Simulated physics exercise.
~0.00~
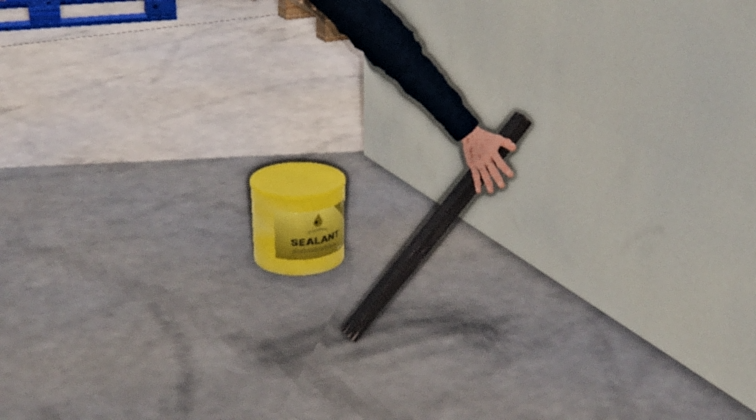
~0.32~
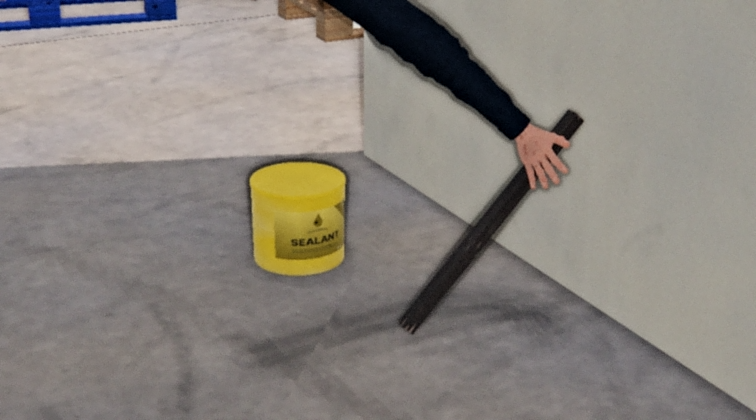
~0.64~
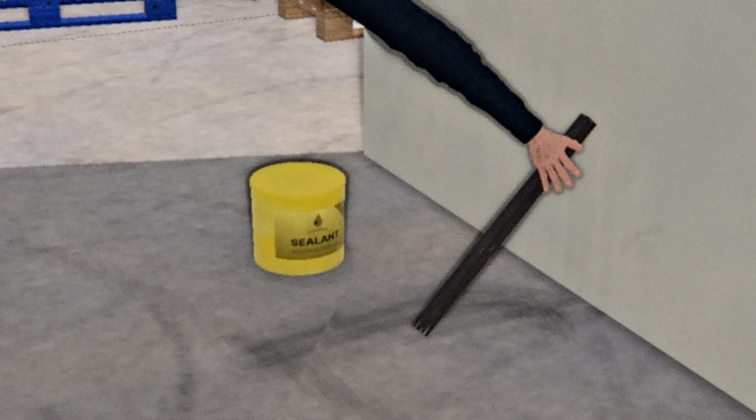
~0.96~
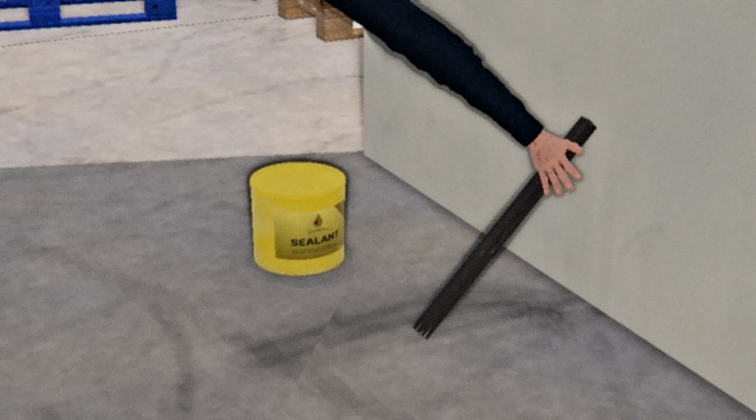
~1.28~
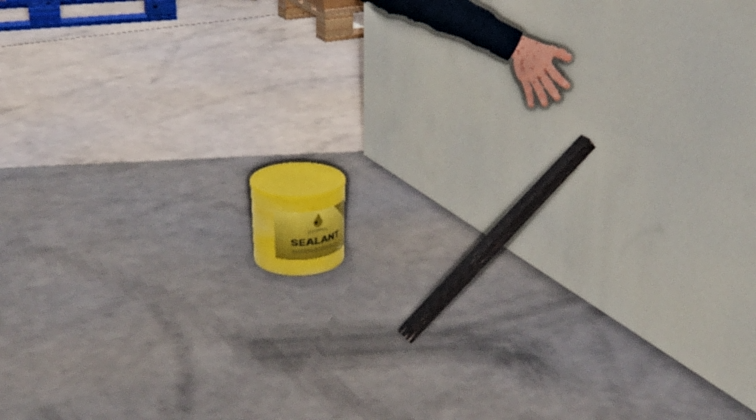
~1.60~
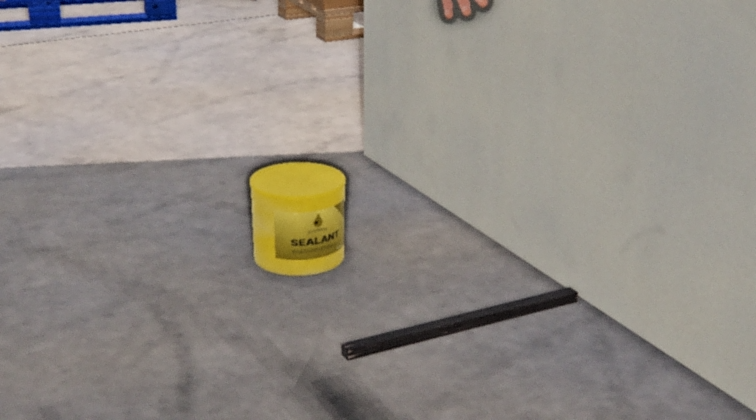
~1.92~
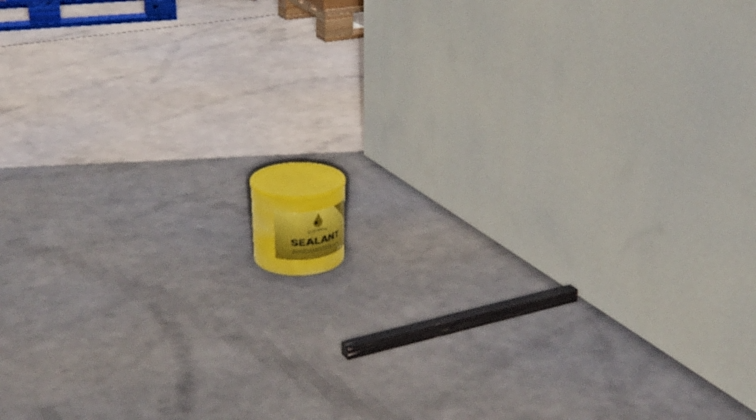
At the start, a hand at the end of a dark-sleeved arm holds a black pole at a slant above a gray concrete floor, to the right of a yellow pail labeled sealant. The hand carries the pole to the right, toward a pale wall, and pauses with it leaning there. Then the fingers let go and the hand draws back as the pole begins to slip. The pole slides down the wall and drops to the floor while the hand leaves at the top. It ends lying on the floor with its far end by the wall, and the pail still stands in place.
